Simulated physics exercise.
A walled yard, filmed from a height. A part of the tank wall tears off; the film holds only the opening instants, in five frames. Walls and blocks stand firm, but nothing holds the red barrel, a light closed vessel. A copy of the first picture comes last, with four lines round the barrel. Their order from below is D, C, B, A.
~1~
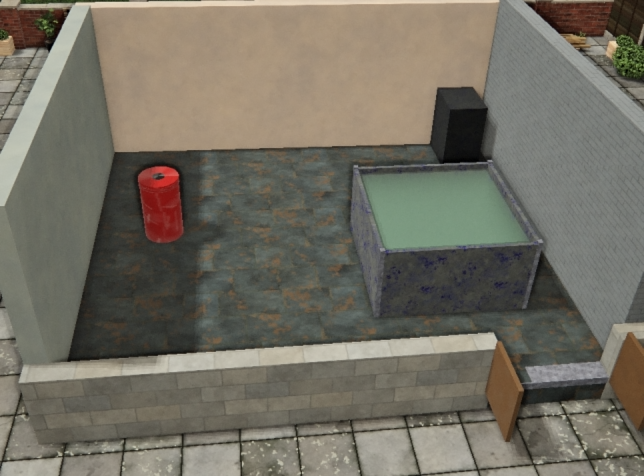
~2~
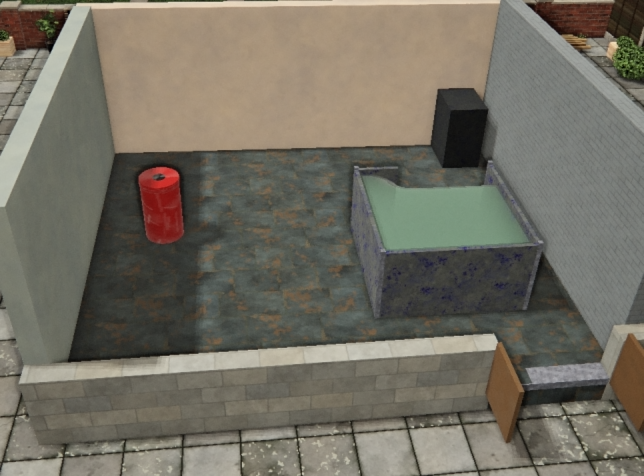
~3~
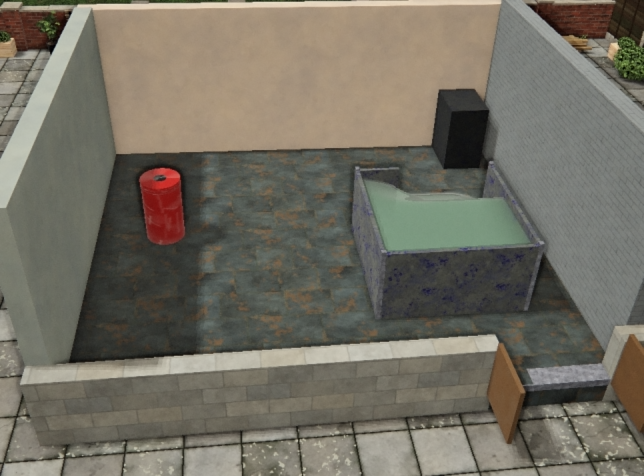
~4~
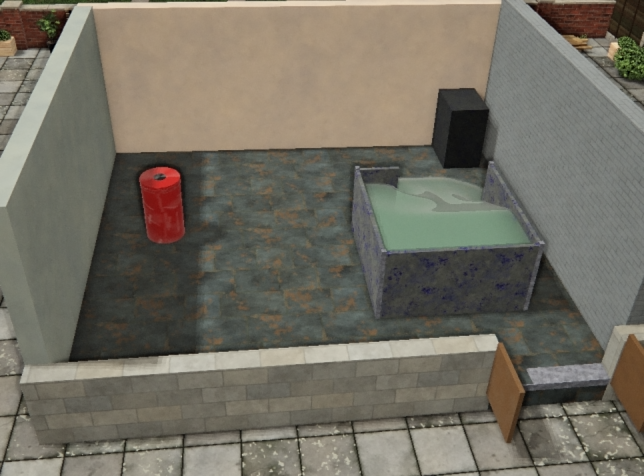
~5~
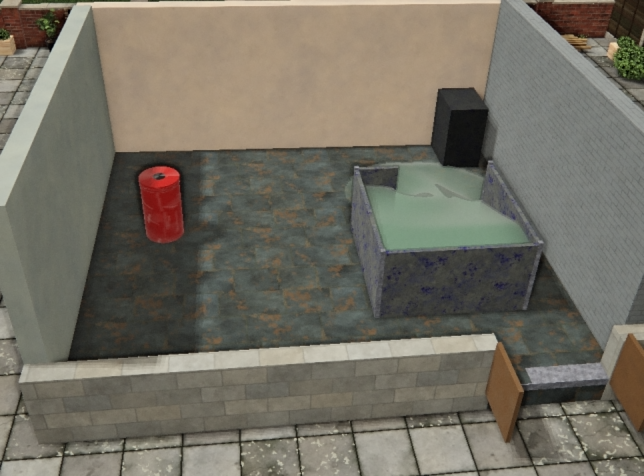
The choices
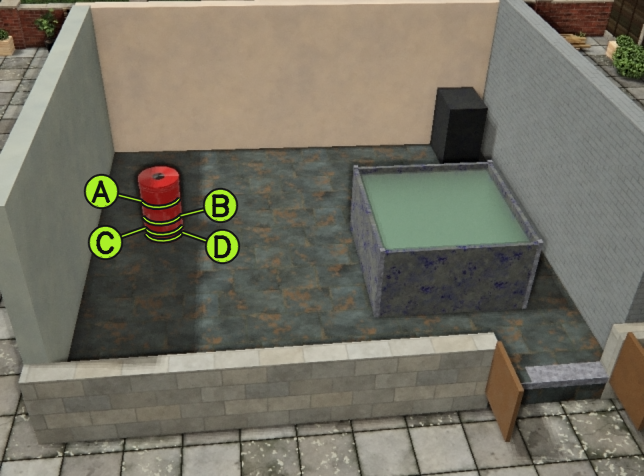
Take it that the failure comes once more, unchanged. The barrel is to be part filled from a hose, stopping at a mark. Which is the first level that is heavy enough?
Take B.
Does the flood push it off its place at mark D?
Yes.
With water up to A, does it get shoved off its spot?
No.
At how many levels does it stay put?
Two of them.
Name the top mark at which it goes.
That would be C.
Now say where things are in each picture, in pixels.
The first frame shows lid of the red barrel at (158, 177); tank full, its middle at (440, 208); open gate at (553, 332).
In the second frame, water covers 2 % of the ground, mostly out of sight from here.
In the third frame, water covers 5 % of the ground, mostly out of sight from here.
In the fourth frame, water covers 8 % of the ground, mostly out of sight from here.
The fifth frame shows lid of the red barrel at (158, 177); 12 % of the ground wet, in view closest to the barrel at (368, 171).
On the marked copy, A at (159, 207); B at (161, 223); C at (162, 234); D at (163, 240); from the bottom up D, C, B, A.
With A, it does not move.
With B, it does not move.
With C, it is pushed about its own width away.
With D, it is pushed about 6 times its own width away.
